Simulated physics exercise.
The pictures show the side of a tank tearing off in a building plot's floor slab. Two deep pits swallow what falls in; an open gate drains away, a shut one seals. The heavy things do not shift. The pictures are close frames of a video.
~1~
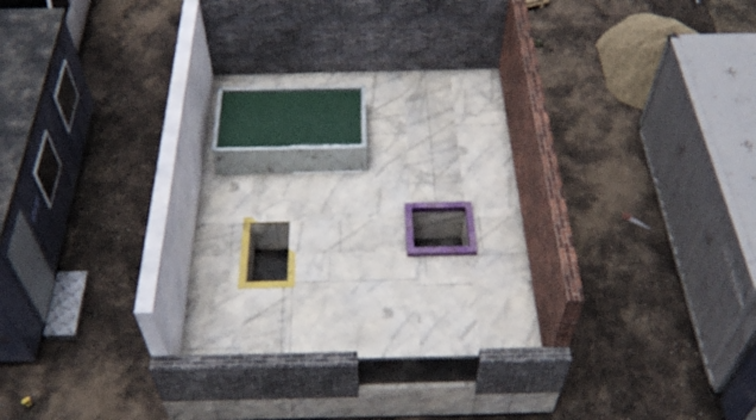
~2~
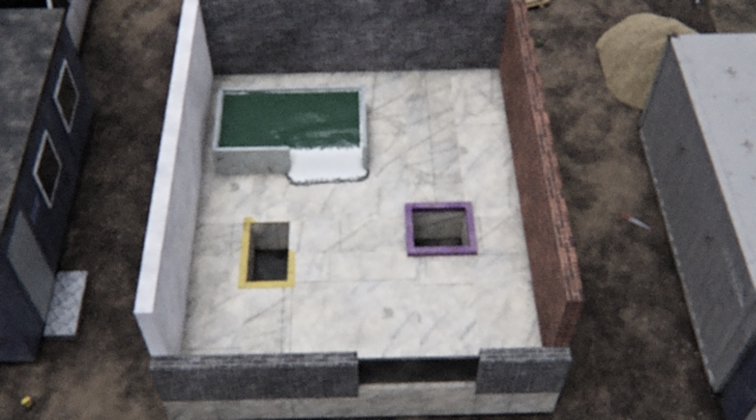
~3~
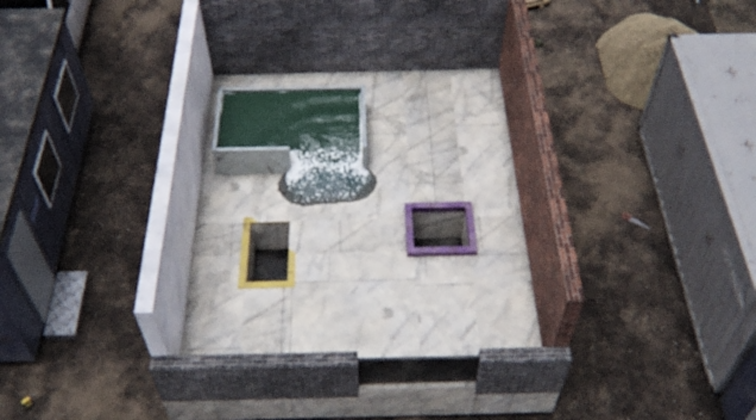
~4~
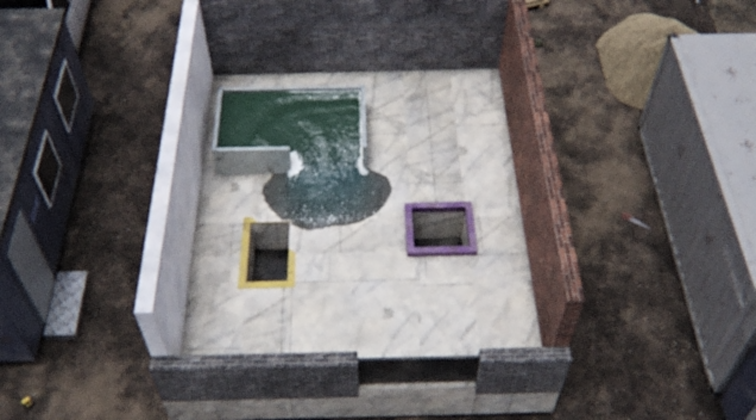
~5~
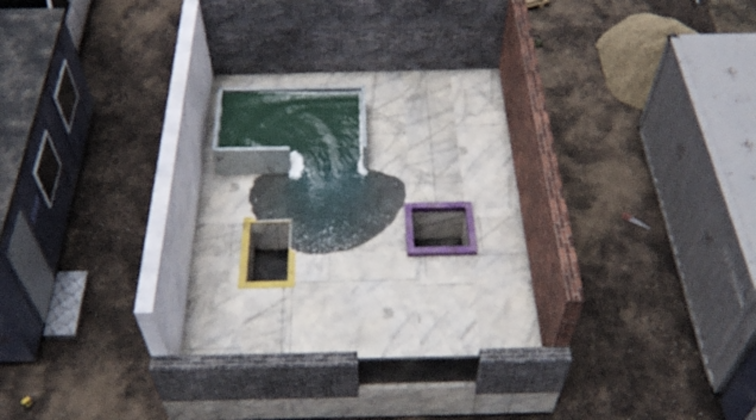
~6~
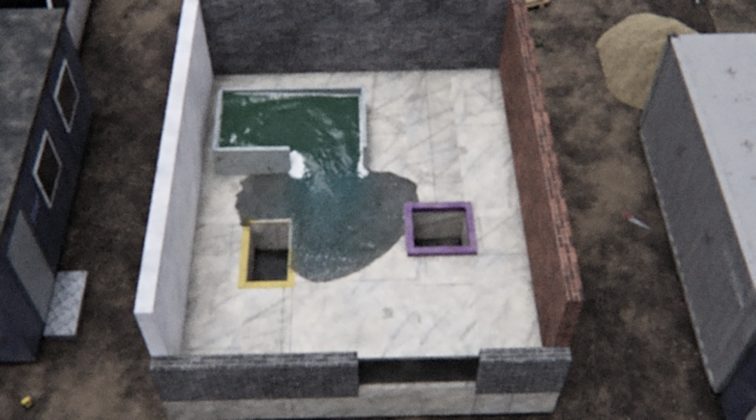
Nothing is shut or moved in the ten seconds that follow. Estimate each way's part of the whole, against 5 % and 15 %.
The gate takes under 5 %; the yellow pit takes over 15 %; the purple pit takes under 5 %.
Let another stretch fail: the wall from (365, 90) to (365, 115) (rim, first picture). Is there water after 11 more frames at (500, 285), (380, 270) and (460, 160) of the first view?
In that order: Dry, clear, under water.
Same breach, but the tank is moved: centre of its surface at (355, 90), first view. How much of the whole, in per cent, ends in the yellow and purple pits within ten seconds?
Roughly, in per cent: Yellow 14, purple 15.
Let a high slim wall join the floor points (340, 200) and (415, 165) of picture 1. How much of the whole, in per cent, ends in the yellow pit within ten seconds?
Roughly, in per cent: Yellow 40.
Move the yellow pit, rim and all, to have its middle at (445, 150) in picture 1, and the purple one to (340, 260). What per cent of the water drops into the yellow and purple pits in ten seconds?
In per cent: Yellow 2, purple 25.
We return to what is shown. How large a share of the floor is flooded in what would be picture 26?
Roughly 45 per cent.
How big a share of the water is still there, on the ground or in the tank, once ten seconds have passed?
I make it 74 per cent.
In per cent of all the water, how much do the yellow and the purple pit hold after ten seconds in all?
About 24 and 2 per cent.
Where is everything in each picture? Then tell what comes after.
The first frame shows the tank at (291, 120) is whole and still.
In the second frame, the front is at (291, 177), out from the gap at (327, 164).
In the third frame, water pours out at (327, 164) and has run to (290, 197).
In the fourth frame, water pours out at (327, 164) and has run to (303, 224).
In the fifth frame, the front is at (306, 249), out from the gap at (327, 164).
In the sixth frame, the front is at (312, 276), out from the gap at (327, 164).
A moment on, water covers 25 % of the floor; the gate 0 %, the yellow pit 3 %, the purple pit 0 %.
Next, water covers 35 % of the floor; the gate 0 %, the yellow pit 6 %, the purple pit 1 %.
Then, water covers 45 % of the floor; the gate 0 %, the yellow pit 10 %, the purple pit 2 %.
Later, water covers 65 % of the floor; the gate 0 %, the yellow pit 16 %, the purple pit 2 %.
In the end, water covers 95 % of the floor; the gate 0 %, the yellow pit 23 %, the purple pit 2 %.
